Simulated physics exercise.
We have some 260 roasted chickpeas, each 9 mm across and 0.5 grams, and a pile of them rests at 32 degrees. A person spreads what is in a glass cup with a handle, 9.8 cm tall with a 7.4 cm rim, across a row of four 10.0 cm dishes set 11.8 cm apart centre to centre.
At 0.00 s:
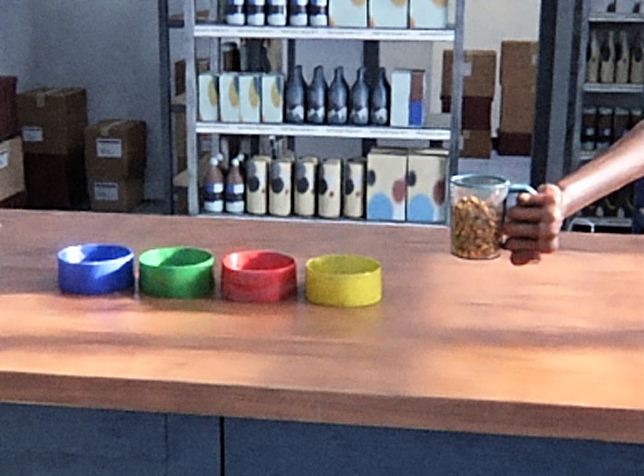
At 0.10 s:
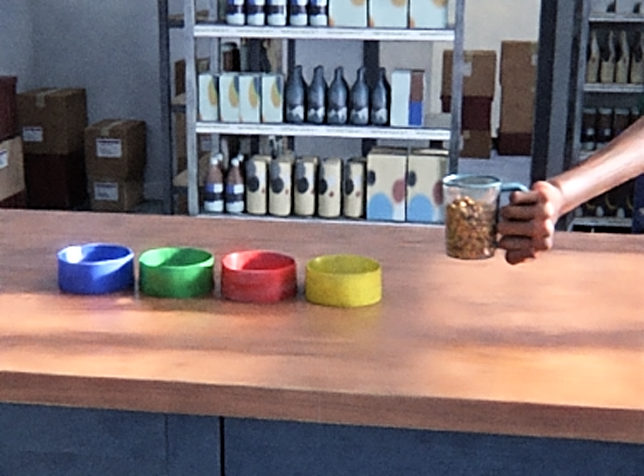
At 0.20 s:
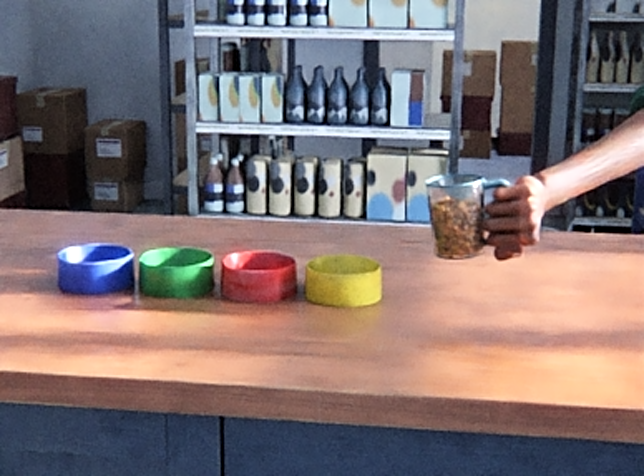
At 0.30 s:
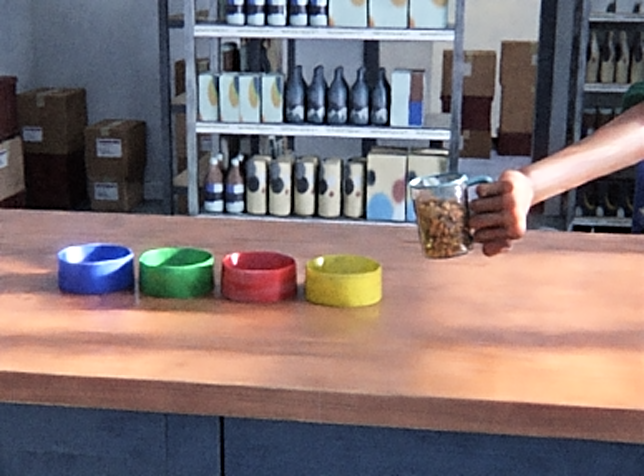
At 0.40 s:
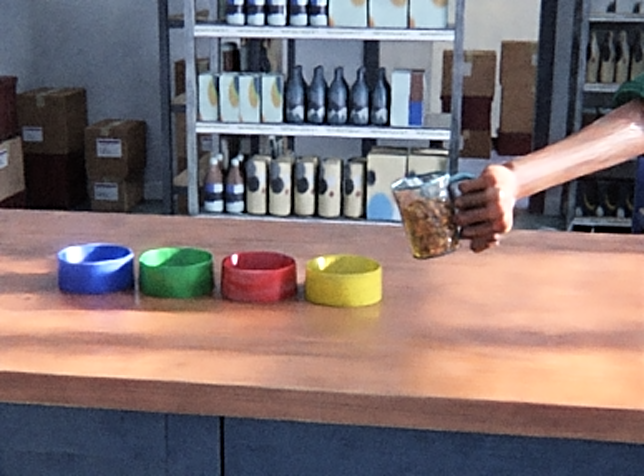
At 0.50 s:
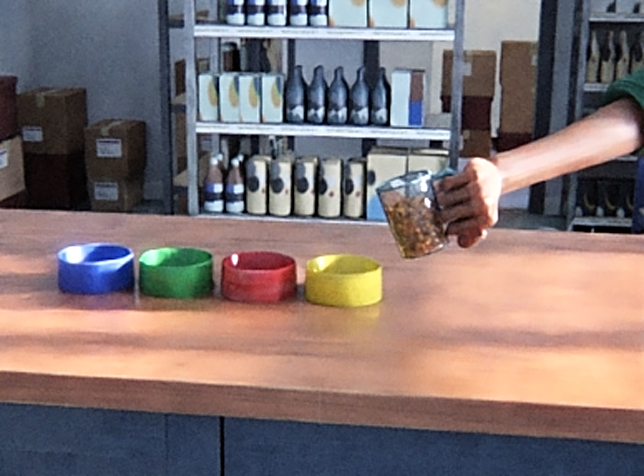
A hand holding a clear handled cup of roasted chickpeas moved left above a wooden counter, gradually tilting the cup toward a row of yellow, red, green and blue dishes that stayed still.
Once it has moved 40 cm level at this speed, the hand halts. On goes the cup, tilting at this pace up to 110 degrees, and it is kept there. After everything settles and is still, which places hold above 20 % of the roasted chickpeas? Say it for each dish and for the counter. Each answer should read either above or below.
Red dish - below, blue dish - below, green dish - above, yellow dish - below, counter - above.
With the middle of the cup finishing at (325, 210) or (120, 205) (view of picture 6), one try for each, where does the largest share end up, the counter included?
Top receivers, in order: Red and blue.
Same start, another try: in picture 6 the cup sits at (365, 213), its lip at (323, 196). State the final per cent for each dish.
Dish by dish: Red 0 percent, blue 10 percent, green 60 percent, yellow 0 percent.
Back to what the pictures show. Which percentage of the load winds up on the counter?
Roughly 35 percent.
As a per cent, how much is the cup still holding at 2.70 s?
About 45 percent.
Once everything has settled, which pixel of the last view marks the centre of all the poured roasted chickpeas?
Centre at rest, approx.: (153, 278) px.
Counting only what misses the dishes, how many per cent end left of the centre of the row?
About 100 %.
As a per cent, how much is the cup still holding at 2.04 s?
Roughly 100 per cent, I'd say.
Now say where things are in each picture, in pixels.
Cup at (478, 218), tilt 0 degrees, lip at (451, 180), moved 0.0 cm; middle of the pieces at (479, 226); yellow dish at (344, 265); red dish at (259, 261); green dish at (176, 258); blue dish at (95, 254), in the first picture.
Cup at (471, 217), tilt 2 degrees, lip at (444, 181), moved 0.8 cm; middle of the pieces at (473, 226), in the second picture.
Cup at (457, 217), tilt 6 degrees, lip at (427, 183), moved 2.7 cm; middle of the pieces at (460, 225), in the third picture.
Cup at (443, 216), tilt 11 degrees, lip at (410, 185), moved 4.6 cm; middle of the pieces at (446, 225), in the fourth picture.
Cup at (428, 216), tilt 15 degrees, lip at (393, 187), moved 6.5 cm; middle of the pieces at (433, 224), in the fifth picture.
Cup at (414, 215), tilt 20 degrees, lip at (376, 189), moved 8.4 cm; middle of the pieces at (419, 223); yellow dish at (344, 265); red dish at (259, 261); green dish at (176, 258); blue dish at (95, 254). The cup turns about 45 degrees a second and travels 19 cm a second, in the sixth picture.
After 1.42 s, tilt 61 degrees; cup holds 100 %.
Then, at 2.04 s, tilt 90 degrees; cup holds 100 %.
After 2.70 s, tilt 110 degrees; cup holds 45 %, green 30 %.
By 4.3 s all is still; red 0 %, blue 5 %, green 60 %, yellow 0 %, counter 35 %.
